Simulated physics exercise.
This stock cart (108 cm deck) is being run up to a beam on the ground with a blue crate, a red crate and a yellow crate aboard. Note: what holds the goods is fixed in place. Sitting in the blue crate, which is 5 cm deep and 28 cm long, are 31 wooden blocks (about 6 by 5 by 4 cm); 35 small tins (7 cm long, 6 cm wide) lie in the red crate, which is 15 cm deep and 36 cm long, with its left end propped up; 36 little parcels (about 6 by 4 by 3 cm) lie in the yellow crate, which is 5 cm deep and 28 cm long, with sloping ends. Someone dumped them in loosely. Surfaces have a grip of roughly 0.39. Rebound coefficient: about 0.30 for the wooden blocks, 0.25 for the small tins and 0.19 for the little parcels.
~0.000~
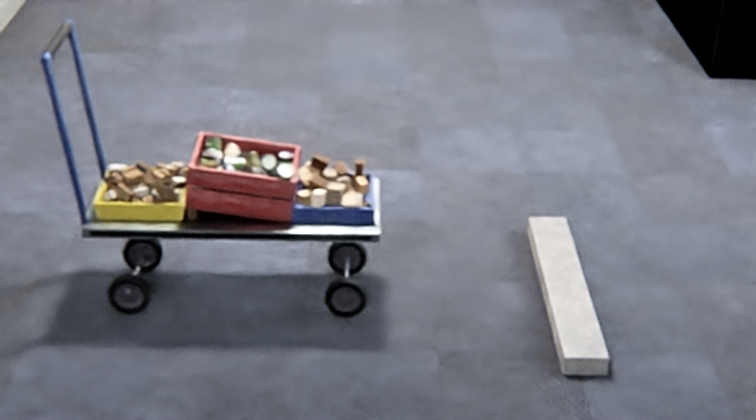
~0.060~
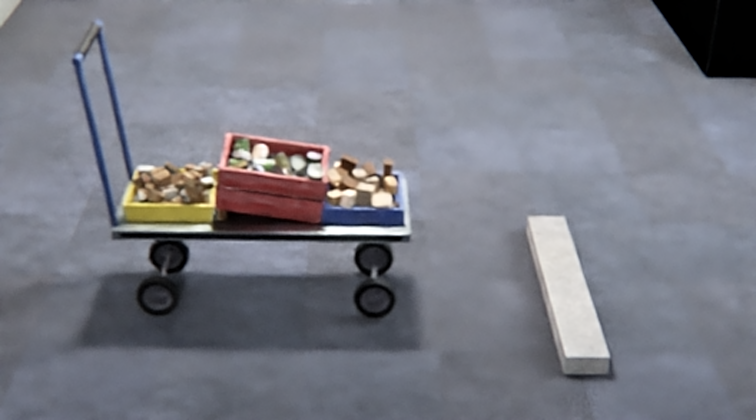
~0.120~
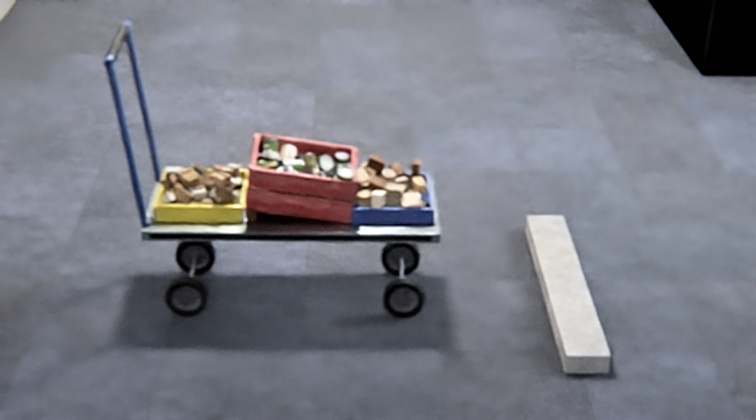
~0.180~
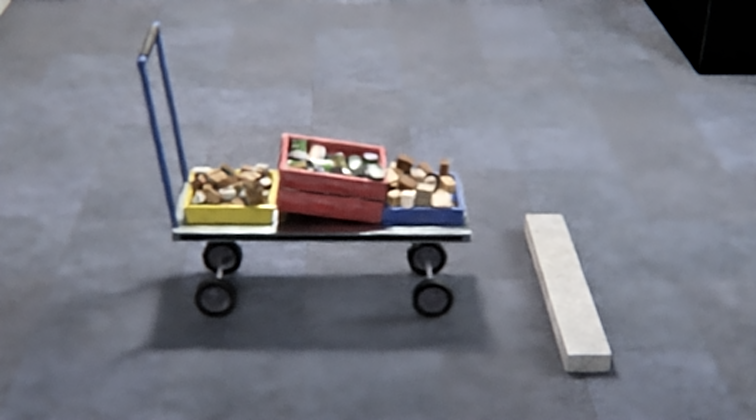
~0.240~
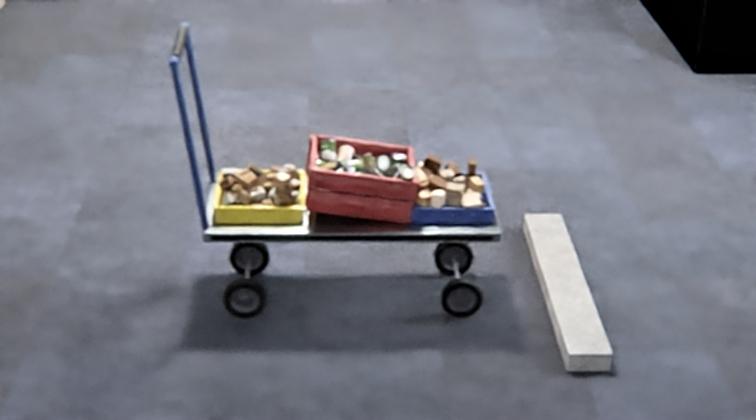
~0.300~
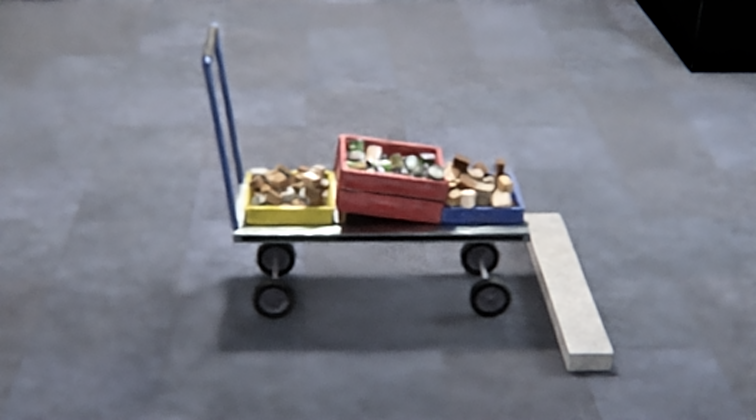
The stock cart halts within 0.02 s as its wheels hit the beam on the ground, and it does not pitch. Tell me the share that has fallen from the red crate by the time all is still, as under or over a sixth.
By then the red crate has dropped under a sixth of its contents.
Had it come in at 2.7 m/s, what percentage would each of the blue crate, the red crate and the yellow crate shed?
Then the blue crate sheds 50 per cent of its load, the red crate 10 per cent, and the yellow crate 20 per cent.
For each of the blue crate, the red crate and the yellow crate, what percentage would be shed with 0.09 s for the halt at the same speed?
In that case blue crate 30, red crate 0 and yellow crate 10 per cent.
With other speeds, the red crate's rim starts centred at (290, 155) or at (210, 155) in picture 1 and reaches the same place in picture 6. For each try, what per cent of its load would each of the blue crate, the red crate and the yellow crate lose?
Losses in order of the tries would be blue crate 30 and 40 %, red crate 0 and 10 %, yellow crate 10 and 20 %.
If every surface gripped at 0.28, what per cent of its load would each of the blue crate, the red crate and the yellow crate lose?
You'd see blue crate shed 30 percent, red crate shed 0 percent, and yellow crate shed 10 percent.
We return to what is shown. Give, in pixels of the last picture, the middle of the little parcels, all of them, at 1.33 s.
Centre: Around (347, 194) px.
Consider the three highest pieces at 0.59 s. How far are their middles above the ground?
About 62 cm up, on average.
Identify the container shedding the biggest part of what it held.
Result: Blue crate.
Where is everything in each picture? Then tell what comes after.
In the first picture (each is followed by its nearest rim corner in this view; the camera moves round a little), red crate, (194, 167); blue crate, (296, 207); 70 cm short of the stop; none out.
Red crate, (224, 168); blue crate, (326, 208); 59 cm short of the stop, in the second picture.
Red crate, (255, 169); blue crate, (356, 208); 48 cm short of the stop, in the third picture.
Red crate, (285, 169); blue crate, (386, 208); 37 cm short of the stop, in the fourth picture.
Red crate, (316, 169); blue crate, (416, 208); 26 cm short of the stop, in the fifth picture.
Red crate, (347, 170); blue crate, (446, 208); 15 cm short of the stop; none out, in the sixth picture.
After 0.37 s, contact.
After 0.47 s, blue crate 27 in, 4 out, red crate 35 in, 0 out and yellow crate 36 in, 0 out.
After 0.59 s, blue crate 21 in, 10 out, red crate 35 in, 0 out and yellow crate 34 in, 2 out.
After 0.82 s, blue crate 20 in, 11 out, red crate 35 in, 0 out and yellow crate 34 in, 2 out.
Outcome (at 1.33 s), blue crate 20 in, 11 out, red crate 35 in, 0 out and yellow crate 34 in, 2 out. Asked share, 0 of 35, 0 per cent.
